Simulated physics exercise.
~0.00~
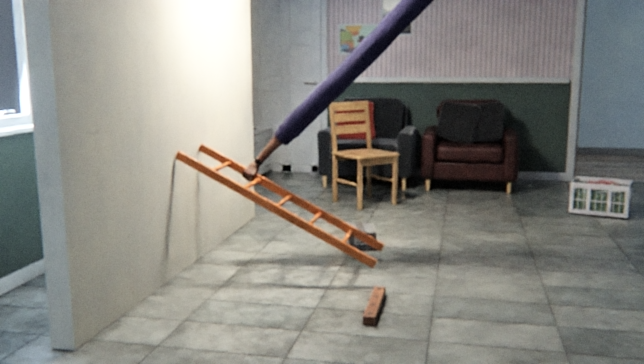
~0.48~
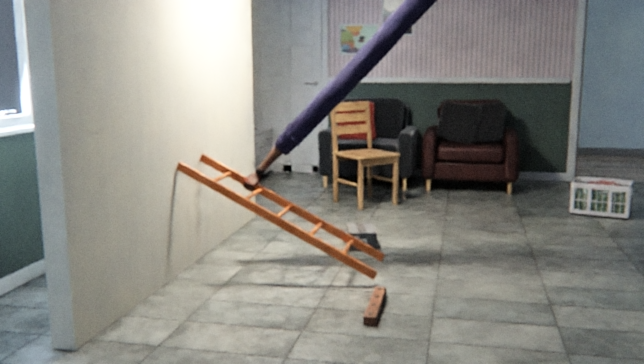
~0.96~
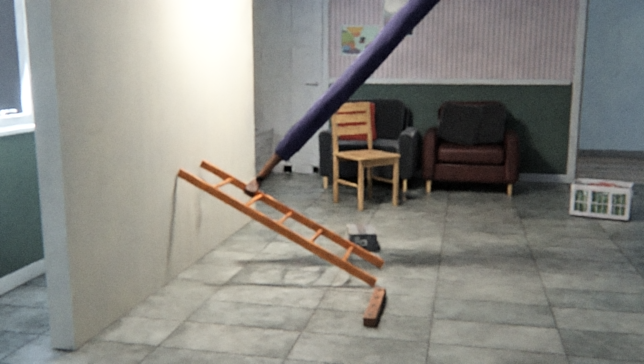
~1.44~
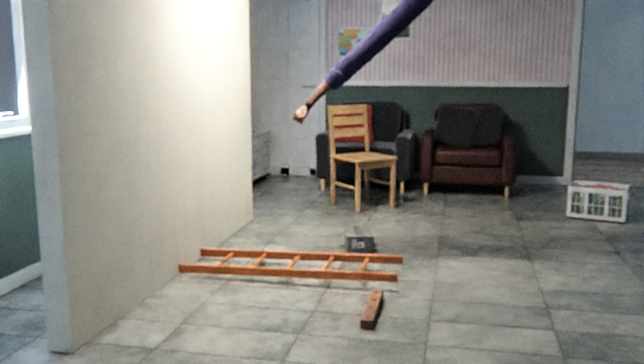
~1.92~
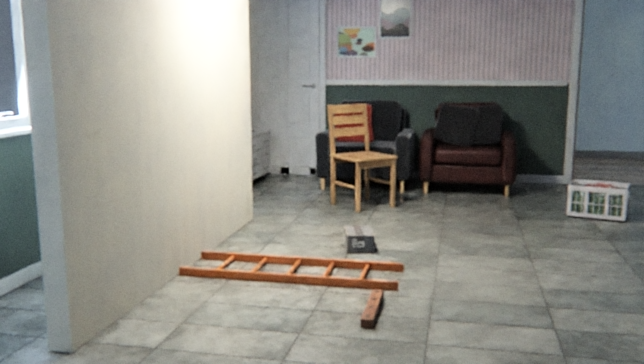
Orange ladder leaning against an indoor wall, steadied by a purple-sleeved hand that lets go, sliding down to lie flat on the floor.
